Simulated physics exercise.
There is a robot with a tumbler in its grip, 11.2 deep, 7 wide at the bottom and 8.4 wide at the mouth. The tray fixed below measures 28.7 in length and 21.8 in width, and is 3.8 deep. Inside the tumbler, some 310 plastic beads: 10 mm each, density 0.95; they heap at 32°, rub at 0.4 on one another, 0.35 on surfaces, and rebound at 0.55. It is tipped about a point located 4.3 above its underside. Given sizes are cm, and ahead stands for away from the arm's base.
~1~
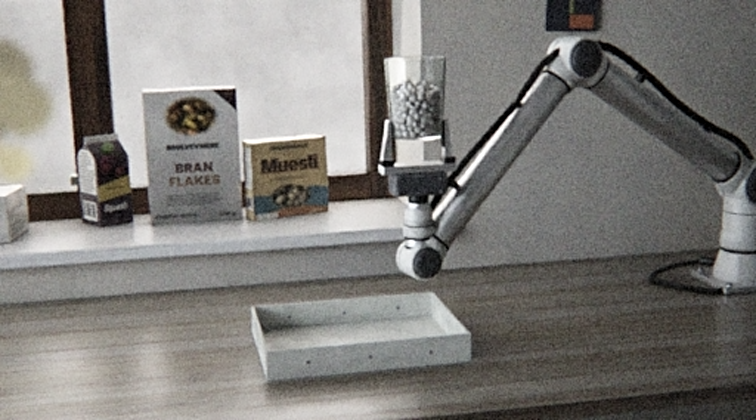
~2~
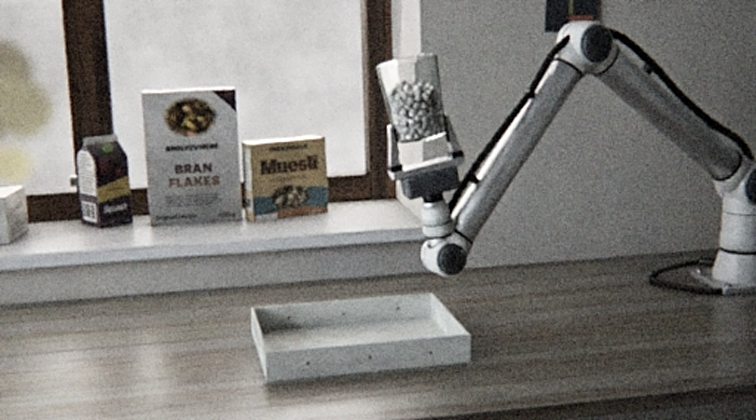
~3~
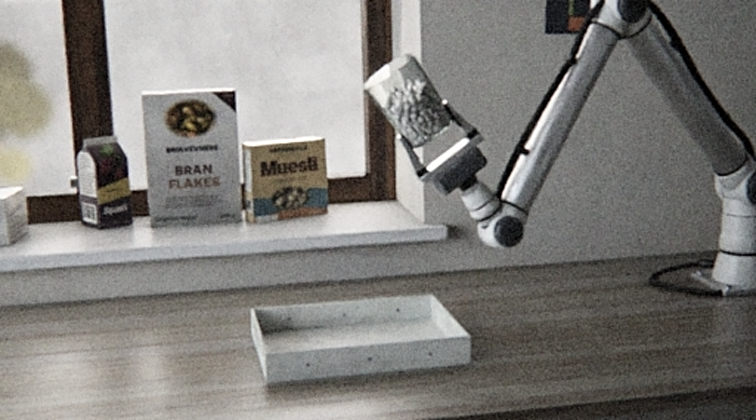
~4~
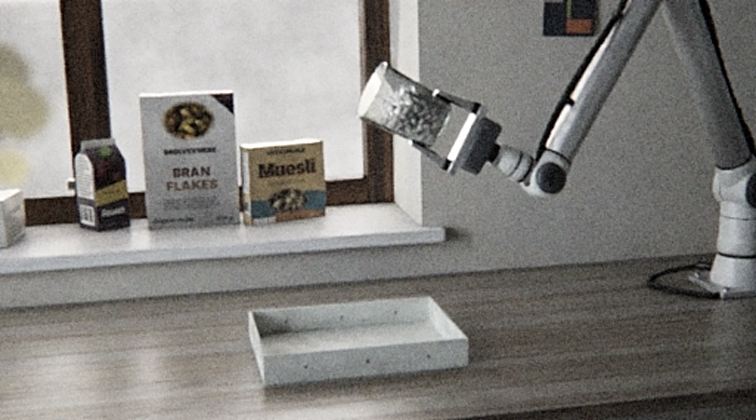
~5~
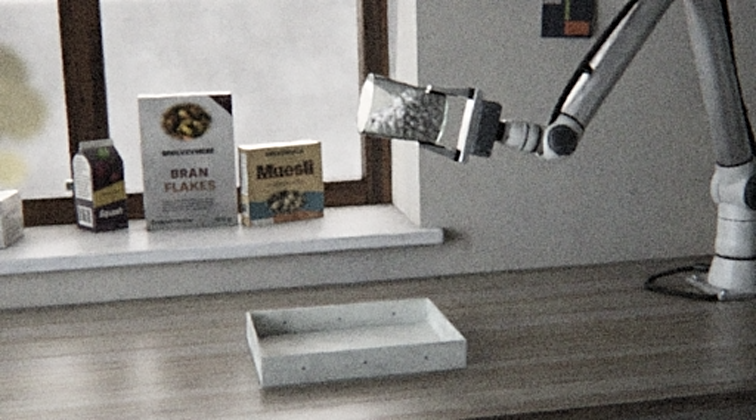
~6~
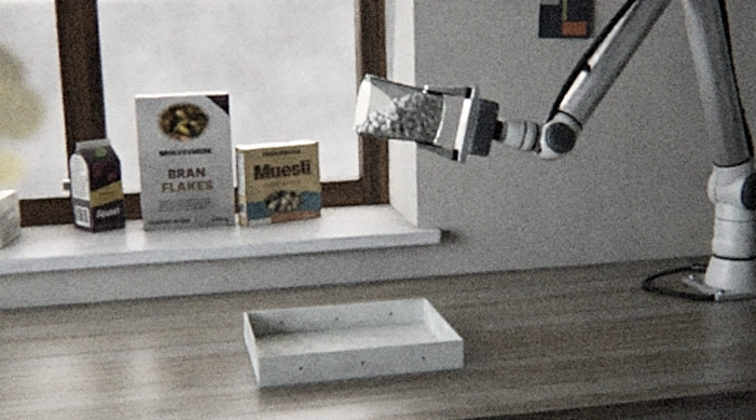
A robot arm holding a clear tumbler of pale beads tilted it steadily to the left until it lay nearly sideways above an empty tray, the beads still inside.
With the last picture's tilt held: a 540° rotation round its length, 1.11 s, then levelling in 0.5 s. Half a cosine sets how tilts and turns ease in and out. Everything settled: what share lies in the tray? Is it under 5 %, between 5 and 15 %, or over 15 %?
Over 15 %.
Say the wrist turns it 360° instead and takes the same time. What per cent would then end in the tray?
Around 20 %.
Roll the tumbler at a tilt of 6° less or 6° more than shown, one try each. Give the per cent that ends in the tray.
Roughly 10 and 45 per cent.
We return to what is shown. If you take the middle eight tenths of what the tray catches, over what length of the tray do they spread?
That stretch is roughly 22 cm long.
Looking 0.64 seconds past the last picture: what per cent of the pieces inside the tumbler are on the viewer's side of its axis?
Estimate: Near 70 %.
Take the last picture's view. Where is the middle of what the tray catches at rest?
Around (300, 352).
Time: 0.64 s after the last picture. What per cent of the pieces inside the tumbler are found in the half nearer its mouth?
Mouth-half share: Approx. 35 %.
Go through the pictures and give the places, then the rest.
In the first picture, tumbler middle at (416, 99), upright; upper third of the load around (415, 95), from x 395 to 440, top at y 85; 308 in the tumbler.
In the second picture, tumbler middle at (414, 100), tipped 10°; upper third of the load around (416, 97), from x 390 to 440, top at y 85.
In the third picture, tumbler middle at (411, 103), tipped 34°; upper third of the load around (415, 99), from x 390 to 445, top at y 85.
In the fourth picture, tumbler middle at (406, 108), tipped 61°; upper third of the load around (415, 102), from x 385 to 445, top at y 90.
In the fifth picture, tumbler middle at (403, 112), tipped 76°; upper third of the load around (417, 104), from x 375 to 440, top at y 90.
In the sixth picture, tumbler middle at (401, 112), tipped 77°; upper third of the load around (416, 107), from x 355 to 440, top at y 95; 308 in the tumbler.
Then, 0.64 s after the last picture, tipped 77°, highest piece 39 above the table; 273 in the tumbler, 12 in the tray, 23 in flight or on a rim.
Then, 1.29 s after the last picture, tipped 55°, highest piece 38 above the table; 233 in the tumbler, 61 in the tray, 5 on the table or floor, 9 in flight or on a rim.
Then, 1.81 s after the last picture, upright, highest piece 39 above the table; 233 in the tumbler, 69 in the tray, 6 on the table or floor.
Then, 2.51 s after the last picture, upright, highest piece 39 above the table; 233 in the tumbler, 69 in the tray, 6 on the table or floor.
Final count, 233 in the tumbler, 69 in the tray, 6 on the table or floor. That is 22 % in the tray.
